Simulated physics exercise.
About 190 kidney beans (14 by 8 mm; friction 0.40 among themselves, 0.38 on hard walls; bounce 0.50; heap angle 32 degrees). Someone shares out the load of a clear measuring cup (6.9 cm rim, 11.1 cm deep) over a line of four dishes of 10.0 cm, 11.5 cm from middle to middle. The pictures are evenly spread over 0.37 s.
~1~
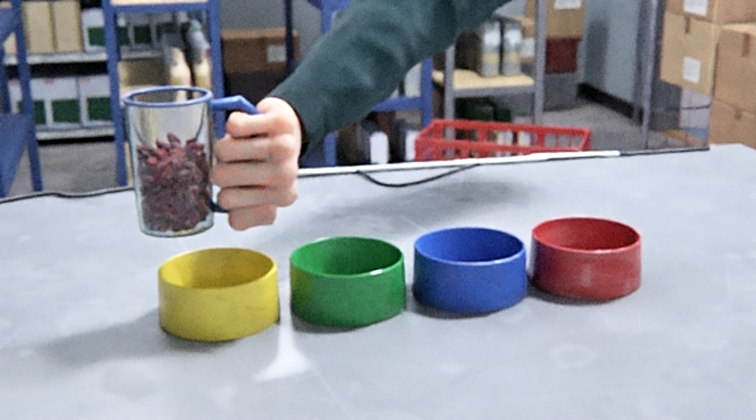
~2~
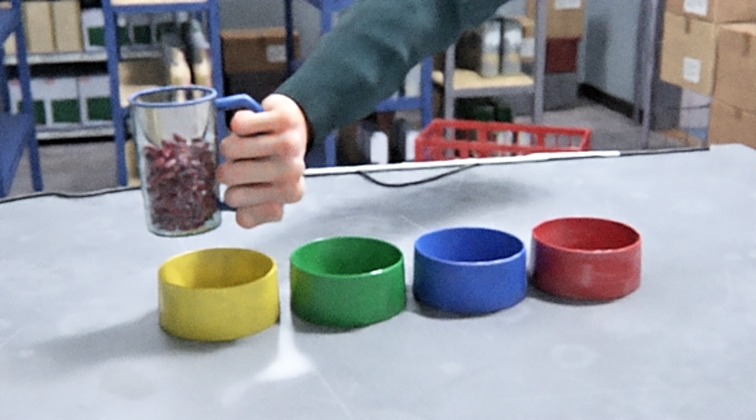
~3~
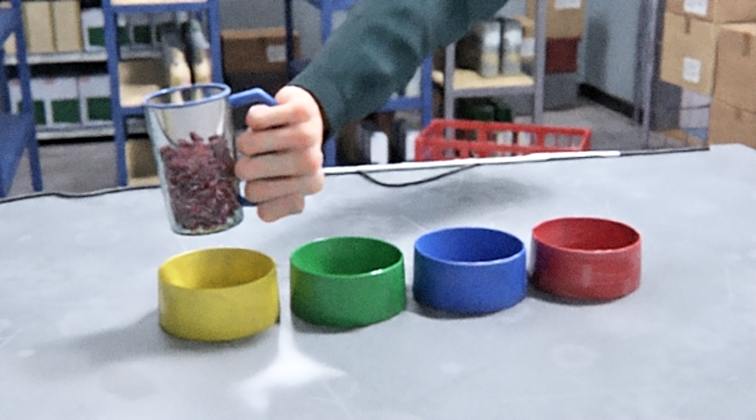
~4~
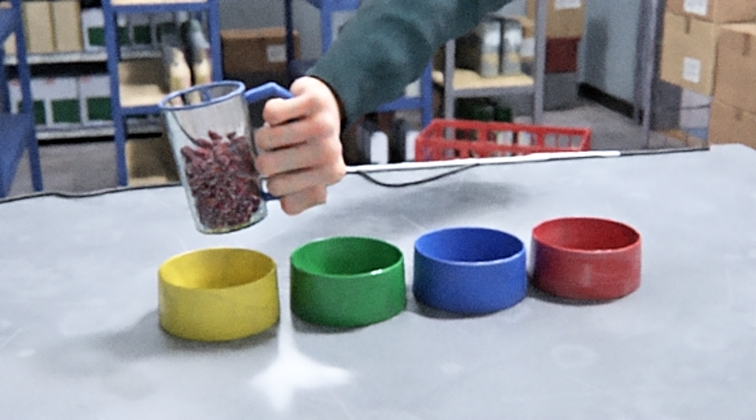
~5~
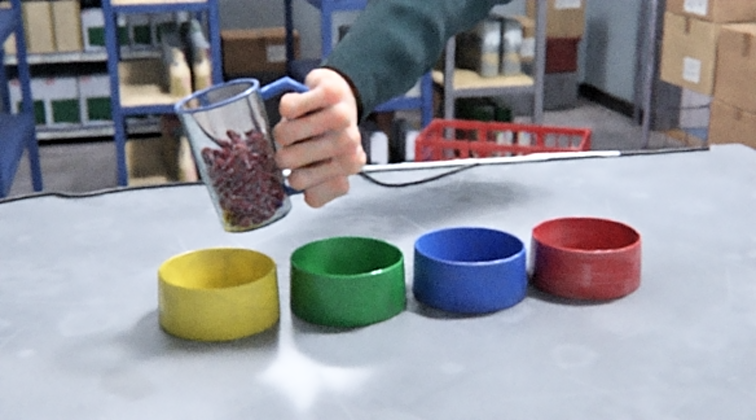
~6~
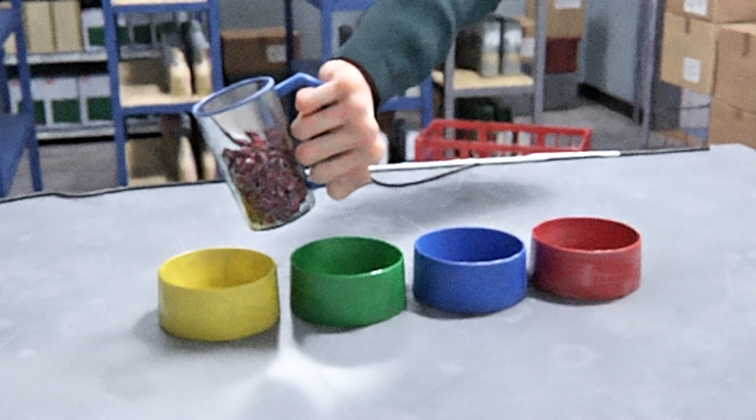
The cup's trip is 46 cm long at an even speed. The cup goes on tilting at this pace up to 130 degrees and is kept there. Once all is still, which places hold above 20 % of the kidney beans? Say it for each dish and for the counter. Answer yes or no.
Red: Yes, blue: No, green: No, yellow: No, counter: No.
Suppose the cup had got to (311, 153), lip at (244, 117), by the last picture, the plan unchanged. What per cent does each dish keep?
Red 100, blue 0, green 0, yellow 0.
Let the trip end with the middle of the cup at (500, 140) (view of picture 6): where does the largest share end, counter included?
The winner: Blue.
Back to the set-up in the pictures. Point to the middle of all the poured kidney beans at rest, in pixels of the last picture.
Near (591, 259).
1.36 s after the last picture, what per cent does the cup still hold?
Roughly 95 per cent.
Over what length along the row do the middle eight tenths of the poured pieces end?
Roughly 6 cm.
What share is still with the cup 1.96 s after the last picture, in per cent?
About 0 per cent.
Then, 0.81 s after the last picture, tilt 71 degrees; cup holds 100 %.
Then, 1.36 s after the last picture, tilt 105 degrees; cup holds 95 %.
Then, 1.96 s after the last picture, tilt 130 degrees; cup holds 0 %, red 100 %.
In the end, red 100 %, blue 0 %, green 0 %, yellow 0 %, counter 0 %.
